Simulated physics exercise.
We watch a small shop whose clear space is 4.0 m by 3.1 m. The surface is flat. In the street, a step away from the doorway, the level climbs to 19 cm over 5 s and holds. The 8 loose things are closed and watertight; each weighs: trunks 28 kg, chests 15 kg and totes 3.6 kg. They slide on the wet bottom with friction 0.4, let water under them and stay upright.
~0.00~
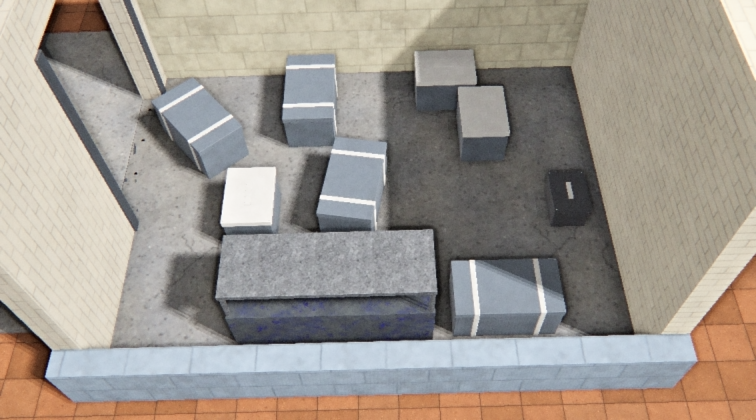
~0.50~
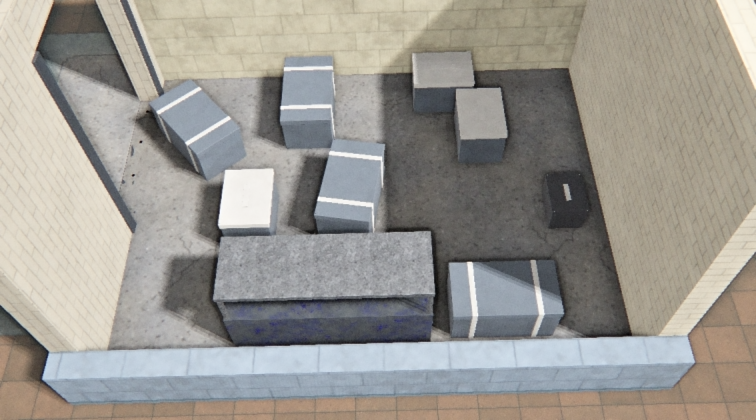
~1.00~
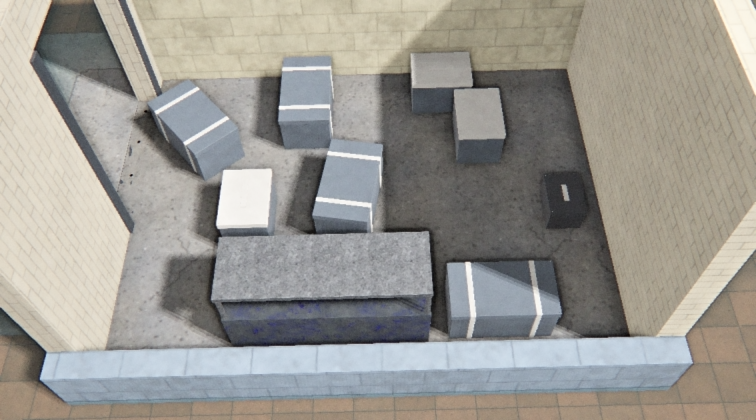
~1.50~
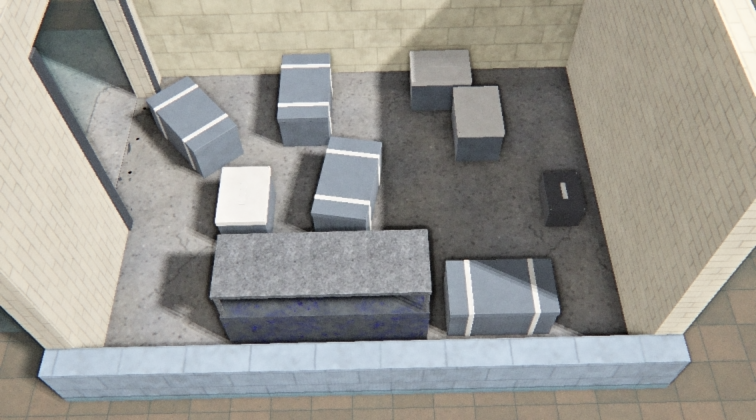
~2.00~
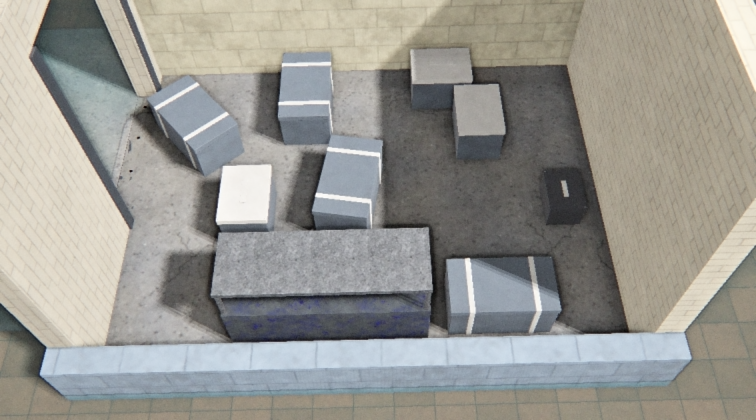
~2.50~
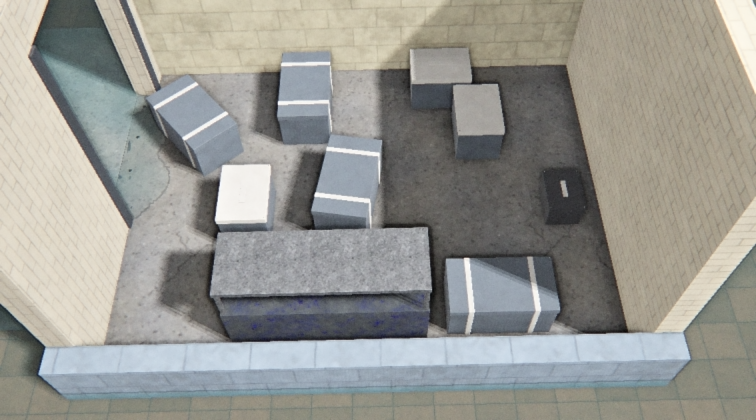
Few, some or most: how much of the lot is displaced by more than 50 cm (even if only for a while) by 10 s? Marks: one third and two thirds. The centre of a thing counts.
It is two thirds or more.
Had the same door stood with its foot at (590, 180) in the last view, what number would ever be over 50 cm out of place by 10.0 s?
In that case 6 of them.
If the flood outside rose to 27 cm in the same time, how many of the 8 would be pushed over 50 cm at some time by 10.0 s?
In that case 6 of them.
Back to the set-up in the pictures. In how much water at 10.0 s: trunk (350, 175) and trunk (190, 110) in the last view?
Roughly 13 and 13 cm.
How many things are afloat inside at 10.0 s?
I count 8.
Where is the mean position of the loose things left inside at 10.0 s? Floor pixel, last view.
Near (527, 200).
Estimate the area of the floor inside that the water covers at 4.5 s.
About 3.0 m2.
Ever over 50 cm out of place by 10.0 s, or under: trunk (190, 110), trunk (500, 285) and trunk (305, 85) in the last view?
In that order: Over, under, over.
After 3.5 s 0 of 8 are over 50 cm from their spots; 0 afloat.
After 4.5 s 0 of 8 are over 50 cm from their spots; 0 afloat.
After 7.0 s 4 of 8 are over 50 cm from their spots; 3 afloat.
After 10.0 s 6 of 8 are over 50 cm from their spots, and 6 have been at some point; 8 afloat.
